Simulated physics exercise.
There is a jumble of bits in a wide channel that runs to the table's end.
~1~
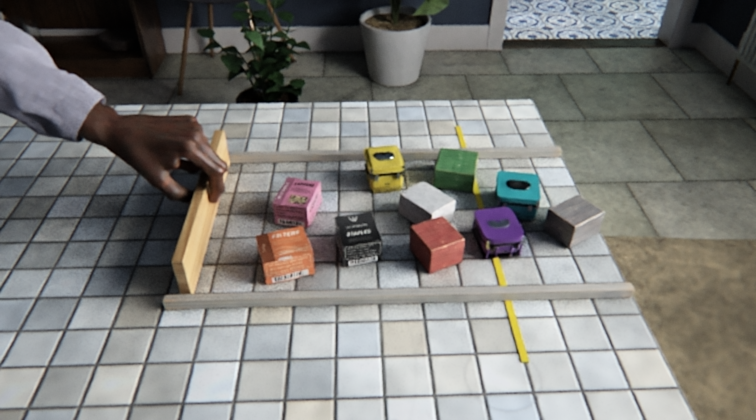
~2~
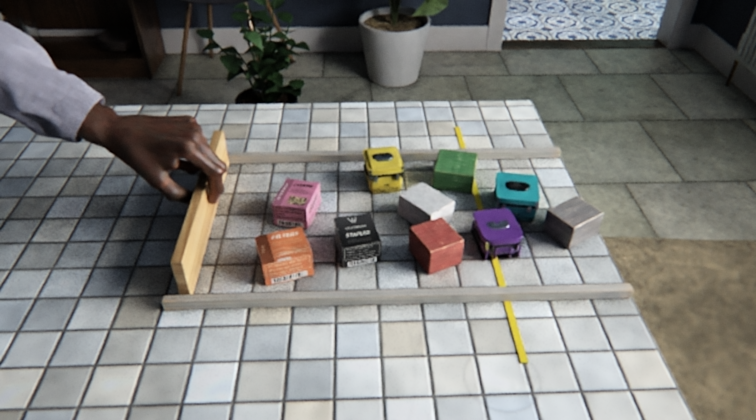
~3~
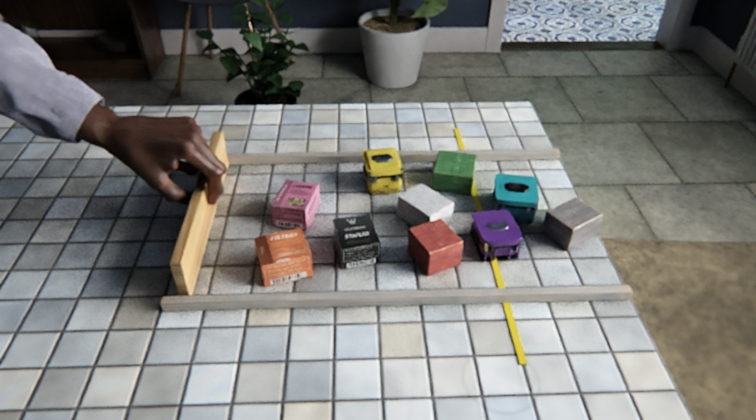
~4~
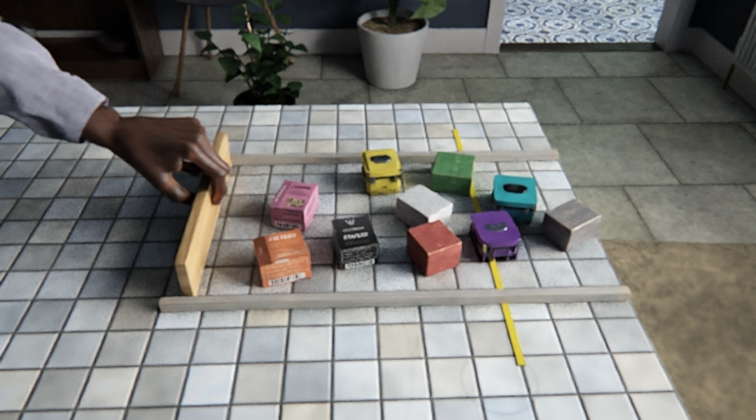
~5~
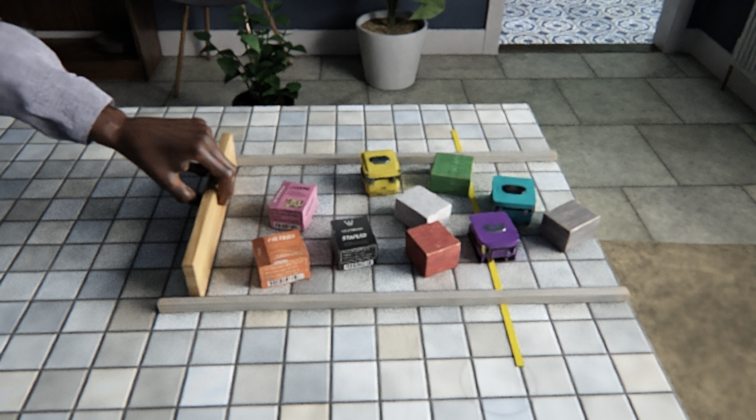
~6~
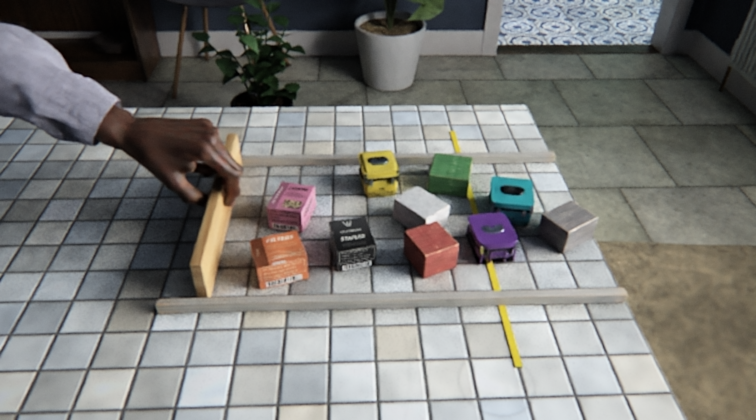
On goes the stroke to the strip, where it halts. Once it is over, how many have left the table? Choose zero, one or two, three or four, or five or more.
One or two of them have left the table.
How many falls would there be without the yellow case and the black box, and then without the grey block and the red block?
Result: 1 in the first case, with 0 in the second.
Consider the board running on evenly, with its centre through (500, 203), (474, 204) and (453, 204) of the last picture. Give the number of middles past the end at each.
The counts are 3, 1 and 1, in that order.
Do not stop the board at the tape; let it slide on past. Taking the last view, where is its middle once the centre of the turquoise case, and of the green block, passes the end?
Near (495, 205) in the first case, near (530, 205) in the other.
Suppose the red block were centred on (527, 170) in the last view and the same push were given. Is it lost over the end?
From that start the object is safe.
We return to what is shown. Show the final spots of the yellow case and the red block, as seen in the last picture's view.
First object: (485, 173); second object: (554, 240).
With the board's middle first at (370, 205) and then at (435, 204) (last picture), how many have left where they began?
At the first spot the count is 7, and at the second it is 10.
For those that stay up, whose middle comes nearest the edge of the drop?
Ending up nearest is the purple case.
Early on, none off yet; grey block at rest near (567, 227); turquoise case at rest near (510, 201); purple case at rest near (491, 238).
A while later, none off yet; grey block at rest near (567, 227); turquoise case at rest near (510, 201); purple case travelled a little near (504, 238).
Further along, none off yet; grey block travelled a little near (591, 225); turquoise case travelled a little near (531, 199); purple case travelled about its own width near (554, 232).
Finally, the number that fall off is one or two; lost, grey block.
